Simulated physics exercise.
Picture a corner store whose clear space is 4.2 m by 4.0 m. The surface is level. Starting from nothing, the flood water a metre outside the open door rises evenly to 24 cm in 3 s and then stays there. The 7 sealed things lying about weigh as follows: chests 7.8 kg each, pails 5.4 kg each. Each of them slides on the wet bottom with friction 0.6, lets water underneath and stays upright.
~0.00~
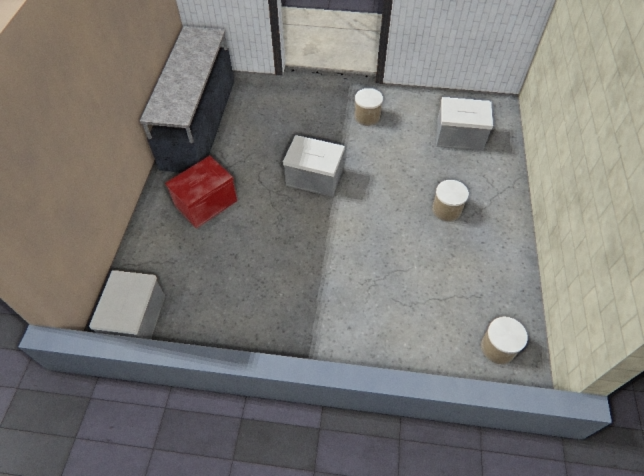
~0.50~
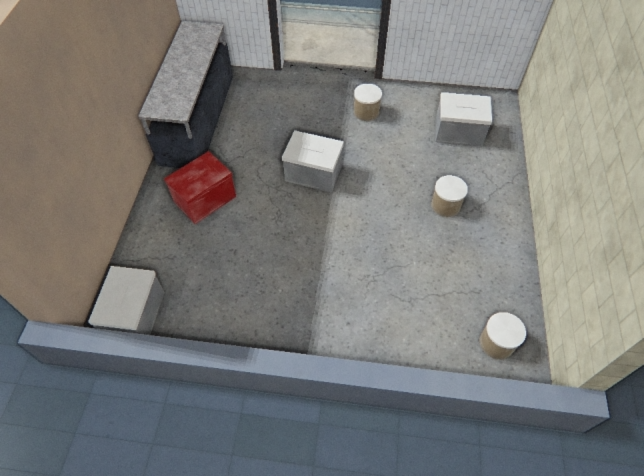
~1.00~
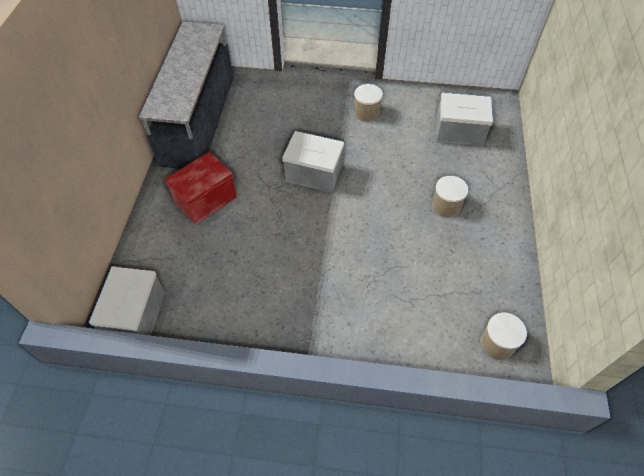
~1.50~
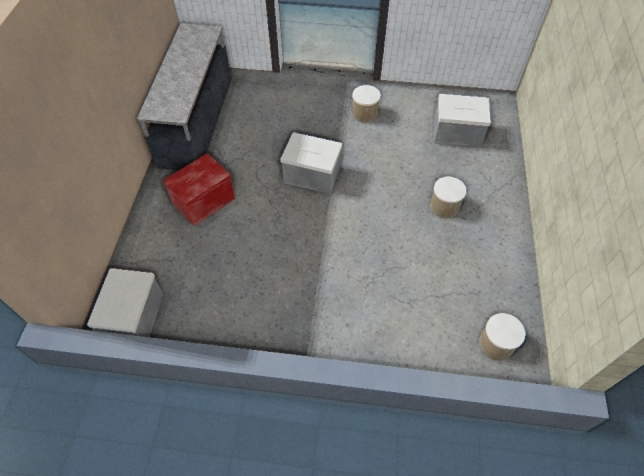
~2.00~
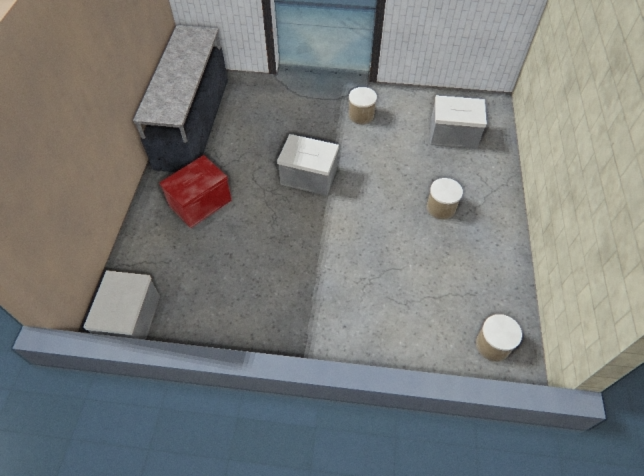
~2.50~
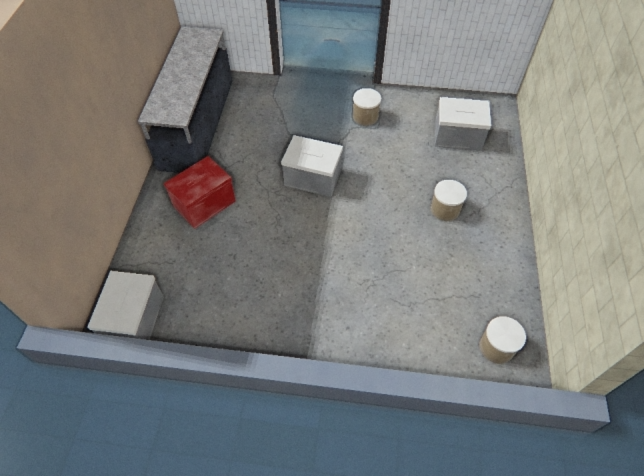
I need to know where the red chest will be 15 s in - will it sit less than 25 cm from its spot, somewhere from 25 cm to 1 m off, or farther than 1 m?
It'll show a moderate shift.
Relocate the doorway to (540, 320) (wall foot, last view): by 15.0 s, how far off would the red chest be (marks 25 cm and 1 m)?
You'd see the red chest wander off a long way.
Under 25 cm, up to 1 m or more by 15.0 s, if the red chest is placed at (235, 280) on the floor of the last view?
Here it heads a good way off.
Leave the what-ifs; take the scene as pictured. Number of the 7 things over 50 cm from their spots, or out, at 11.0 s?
I make it 7 by then.
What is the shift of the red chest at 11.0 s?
About 120 cm.
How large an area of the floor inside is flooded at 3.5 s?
Somewhere around 5.0 m2, roughly.
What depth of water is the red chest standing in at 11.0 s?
Depth: About 14 cm.
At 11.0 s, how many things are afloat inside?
7 at that moment.
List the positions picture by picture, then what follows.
In the first frame, the red chest at (199, 180), on the bottom; 0.0 m2 under water; 0 of 7 have shifted.
In the second frame, the red chest at (198, 176), on the bottom; 0.0 m2 under water; 0 of 7 have shifted.
In the third frame, the red chest at (199, 176), on the bottom; water covers 0.0 m2; 0 of 7 have shifted.
In the fourth frame, the red chest at (197, 178), on the bottom; 0.0 m2 under water; 0 of 7 have shifted.
In the fifth frame, the red chest at (193, 180), on the bottom; 0.3 m2 under water; 0 of 7 have shifted.
In the sixth frame, the red chest at (197, 180), on the bottom; water covers 1.1 m2; 0 of 7 have shifted.
After 3.5 s the red chest is near (197, 180), 0.0 m from its start, aground; 0 afloat.
After 6.8 s the red chest is near (150, 238), 0.8 m from its start, afloat; 4 afloat.
After 11.0 s the red chest is near (153, 273), 1.2 m from its start, afloat; 7 afloat.
After 15.0 s the red chest is near (199, 219), 0.6 m from its start, afloat; 7 afloat.
